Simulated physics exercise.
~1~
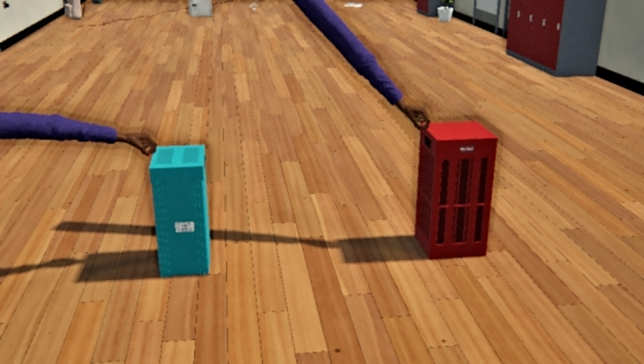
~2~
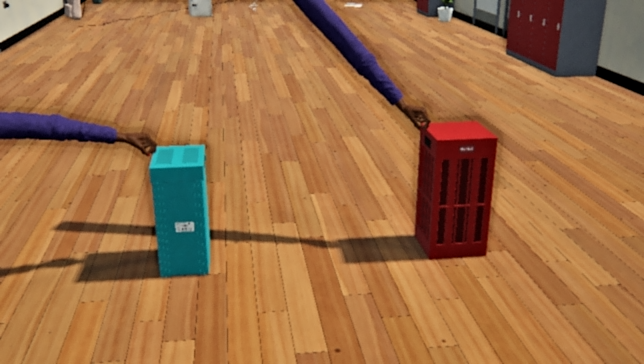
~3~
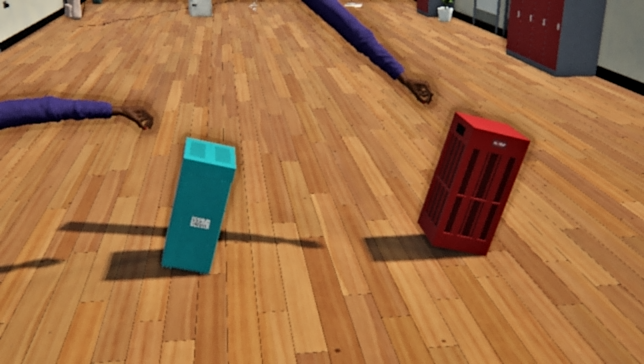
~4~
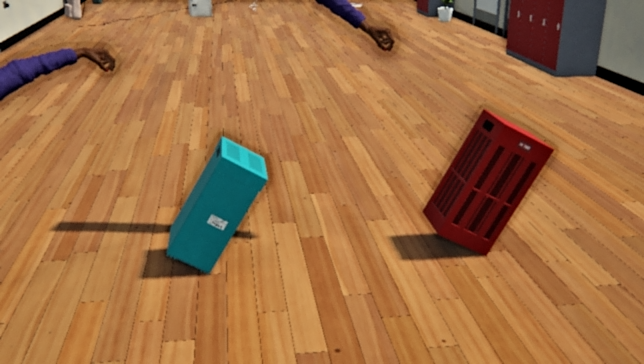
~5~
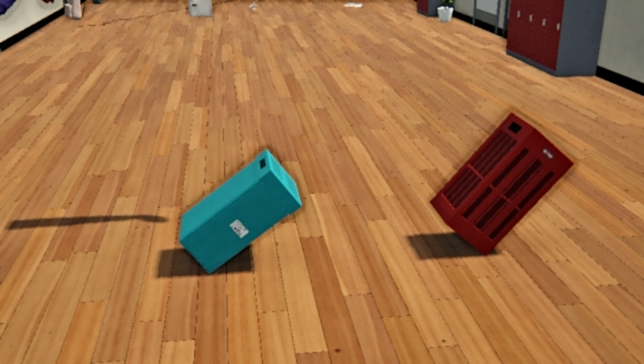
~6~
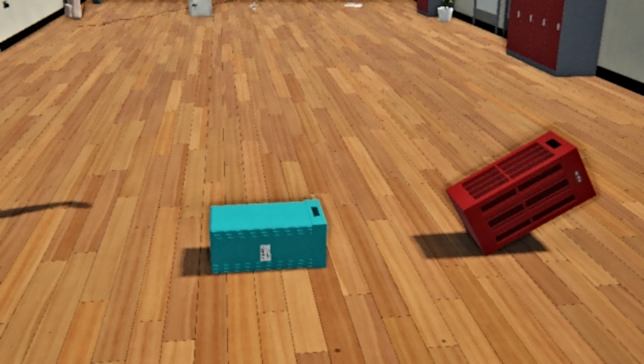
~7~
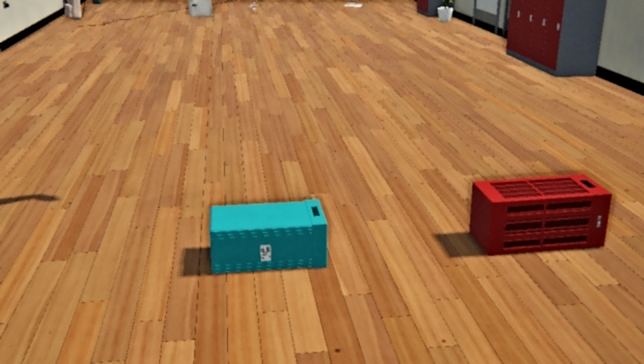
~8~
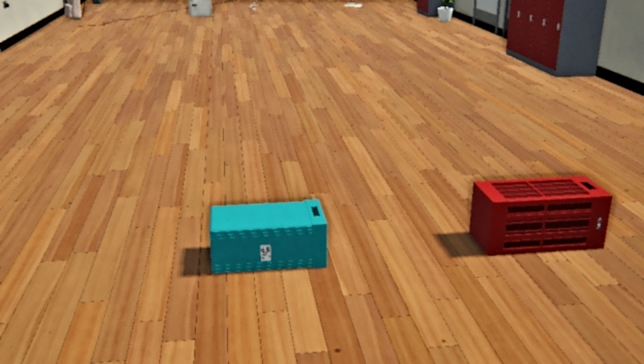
Two purple-sleeved arms reach in from the left and the top, their hands at the upper left edges of two tall boxes on a wood-plank floor, seen from slightly above by a still camera. A turquoise box stands at left of centre and a red, slotted one stands to the right, with red lockers far behind. Both boxes tip to the right as the hands let go and draw back out of view. They keep leaning further, the turquoise one ahead. The turquoise box drops onto its side first, then the red one lands too, and both lie still.
